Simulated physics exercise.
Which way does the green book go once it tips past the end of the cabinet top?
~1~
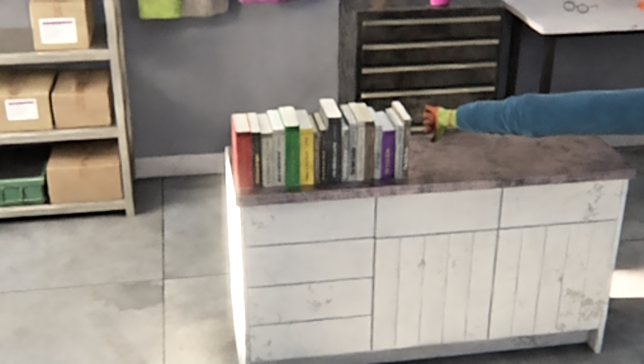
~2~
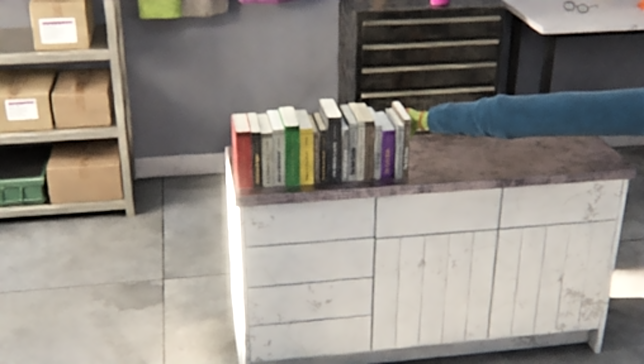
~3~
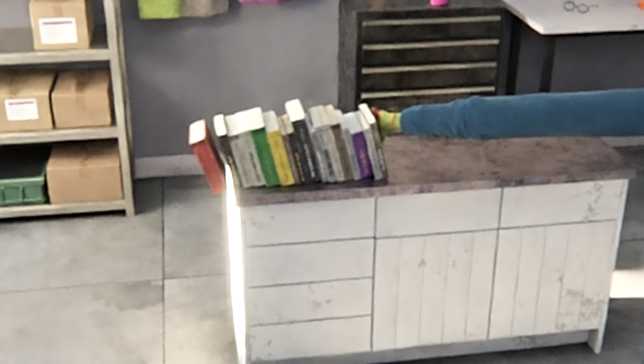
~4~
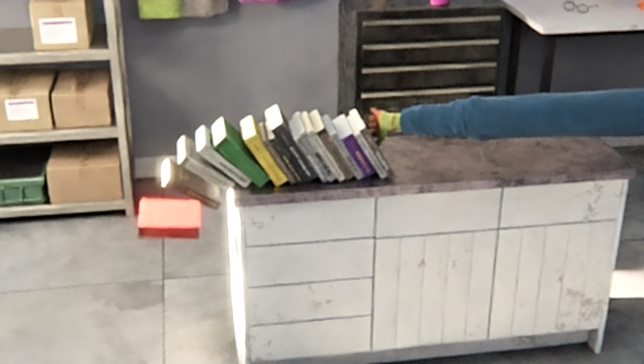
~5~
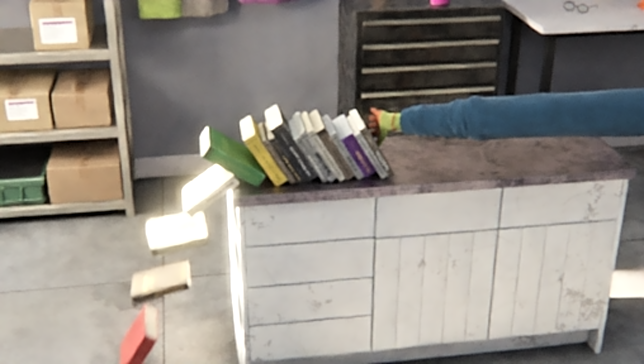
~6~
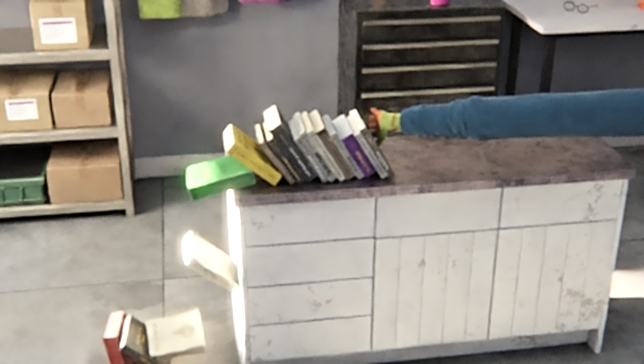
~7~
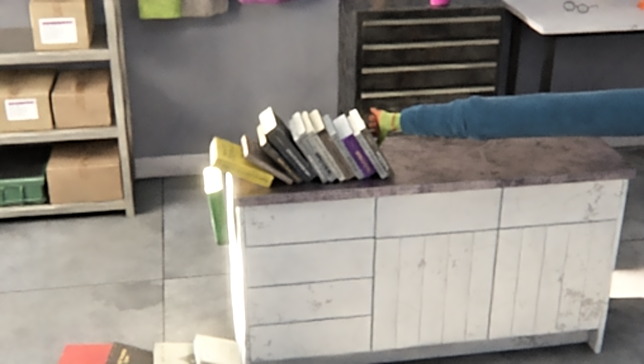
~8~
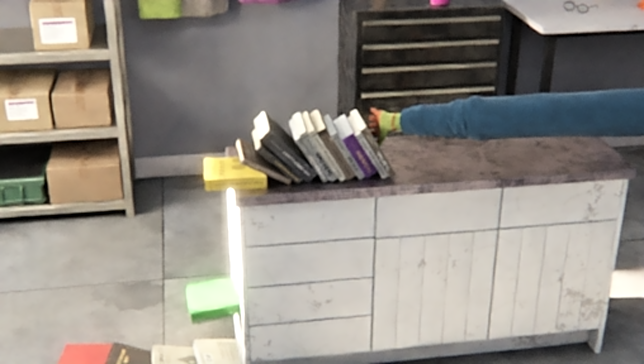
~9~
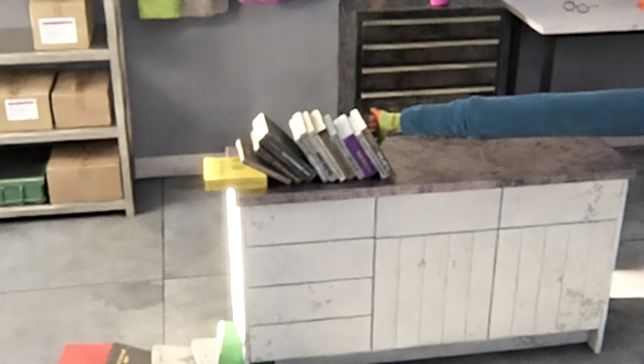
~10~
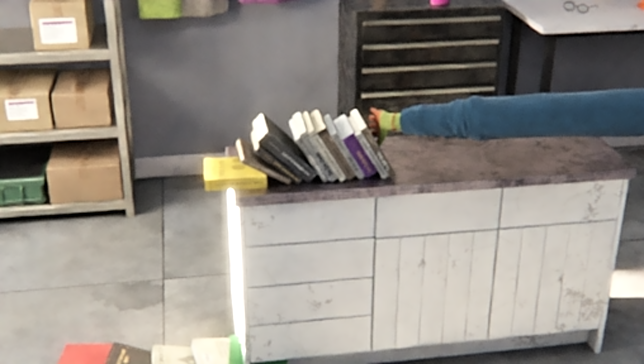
It moves down, dropping past the left end of the cabinet towards the floor.
On a white cabinet, a hand pushes a book row left until several fall off.
